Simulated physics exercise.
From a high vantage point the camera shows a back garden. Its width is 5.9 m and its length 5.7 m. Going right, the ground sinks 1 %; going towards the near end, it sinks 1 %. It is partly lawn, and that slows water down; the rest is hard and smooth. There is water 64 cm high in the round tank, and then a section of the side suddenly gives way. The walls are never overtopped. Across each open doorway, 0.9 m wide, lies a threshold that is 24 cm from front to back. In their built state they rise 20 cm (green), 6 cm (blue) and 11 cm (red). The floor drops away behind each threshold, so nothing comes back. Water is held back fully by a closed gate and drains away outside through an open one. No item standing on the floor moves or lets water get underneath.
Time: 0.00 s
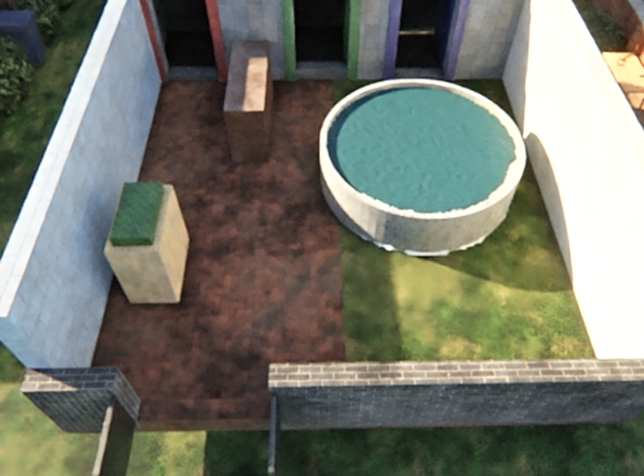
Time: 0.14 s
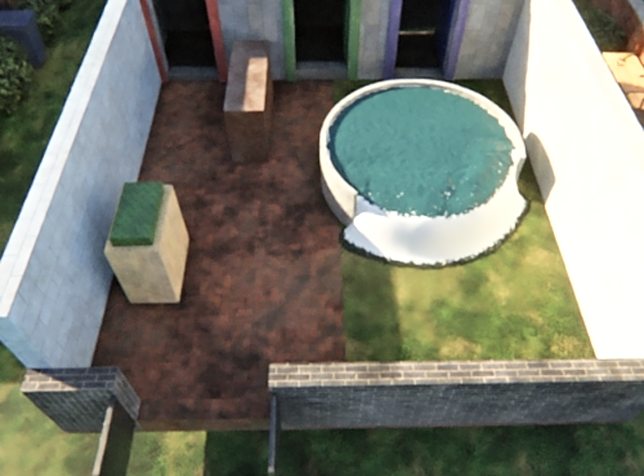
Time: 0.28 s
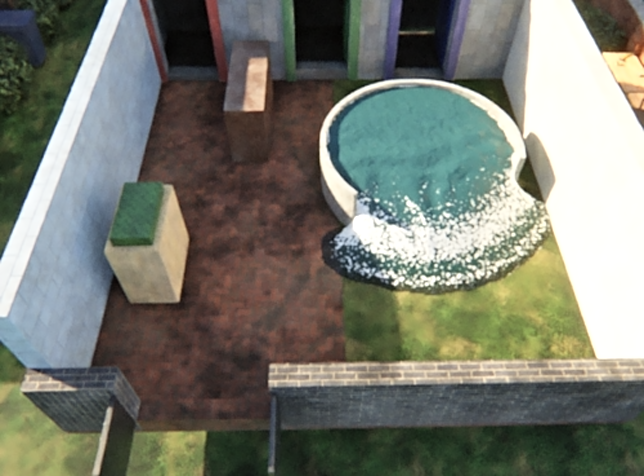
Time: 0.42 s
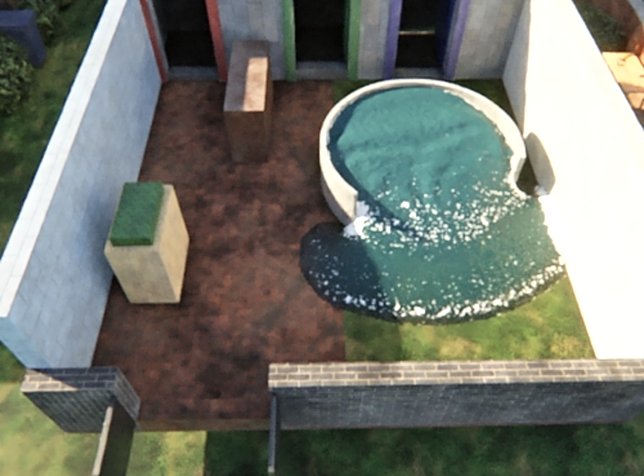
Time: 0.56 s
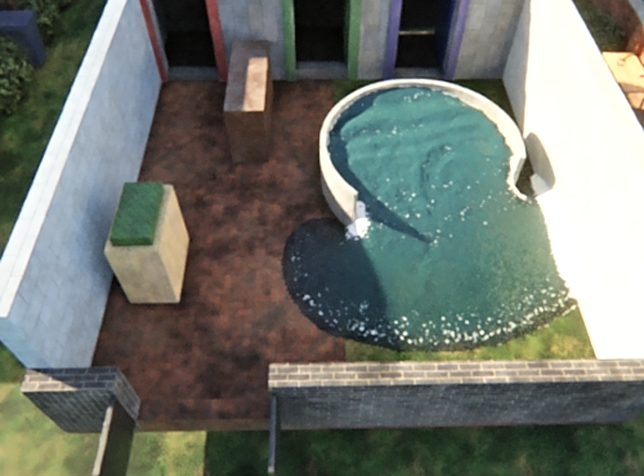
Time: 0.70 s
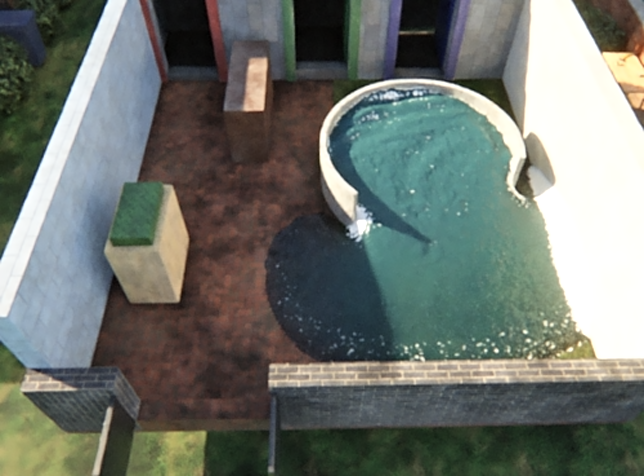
A walled back garden, part reddish-brown paving and part lawn, is seen from high above by a still camera. A round pale tank of blue-green water stands right of centre, with a brown block and a green-topped beige block to the left and red, green and purple-blue doorways behind. The tank's near side opens and water bursts out, foaming white, then spreads over grass and paving to the near brick wall.
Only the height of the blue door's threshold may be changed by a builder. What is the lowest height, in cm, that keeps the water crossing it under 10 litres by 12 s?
About 7 cm.
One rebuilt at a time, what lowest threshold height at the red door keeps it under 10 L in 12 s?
At the red door it takes roughly 16 centimetres.
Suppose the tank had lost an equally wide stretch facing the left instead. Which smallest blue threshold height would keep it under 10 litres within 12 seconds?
About 8.0 centimetres.
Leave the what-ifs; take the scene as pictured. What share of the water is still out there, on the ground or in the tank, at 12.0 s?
What remains is some 78 per cent of the water.
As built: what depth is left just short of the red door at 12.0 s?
Lab note: Depth approx. 5.5 cm.
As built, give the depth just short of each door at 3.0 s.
The green door has 0 cm, the blue door 0 cm and the red door 0 cm.
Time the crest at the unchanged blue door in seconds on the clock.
Some 9.5 s, more or less.
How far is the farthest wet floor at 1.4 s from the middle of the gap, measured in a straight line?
About 3.6 metres out.
After 1.4 s water covers 40 % of the floor, deepest (53 cm) near (594, 377); it has not reached the blue door.
After 3.0 s water covers 50 % of the floor, deepest (36 cm) near (599, 392); it has not reached the blue door.
After 12.0 s water covers 100 % of the floor, deepest (14 cm) near (520, 190); 10 cm at the blue door, 17 litres in over its 6 cm threshold.
At the blue door as built, the water arrived by 4.6 s and peaked near 10 cm at 9.4 s.
Run again over the same 12 s with other heights there, 17 litres in over 6 cm, 4 litres over 8 cm. The limit of 10 litres is kept from about 7 cm up.
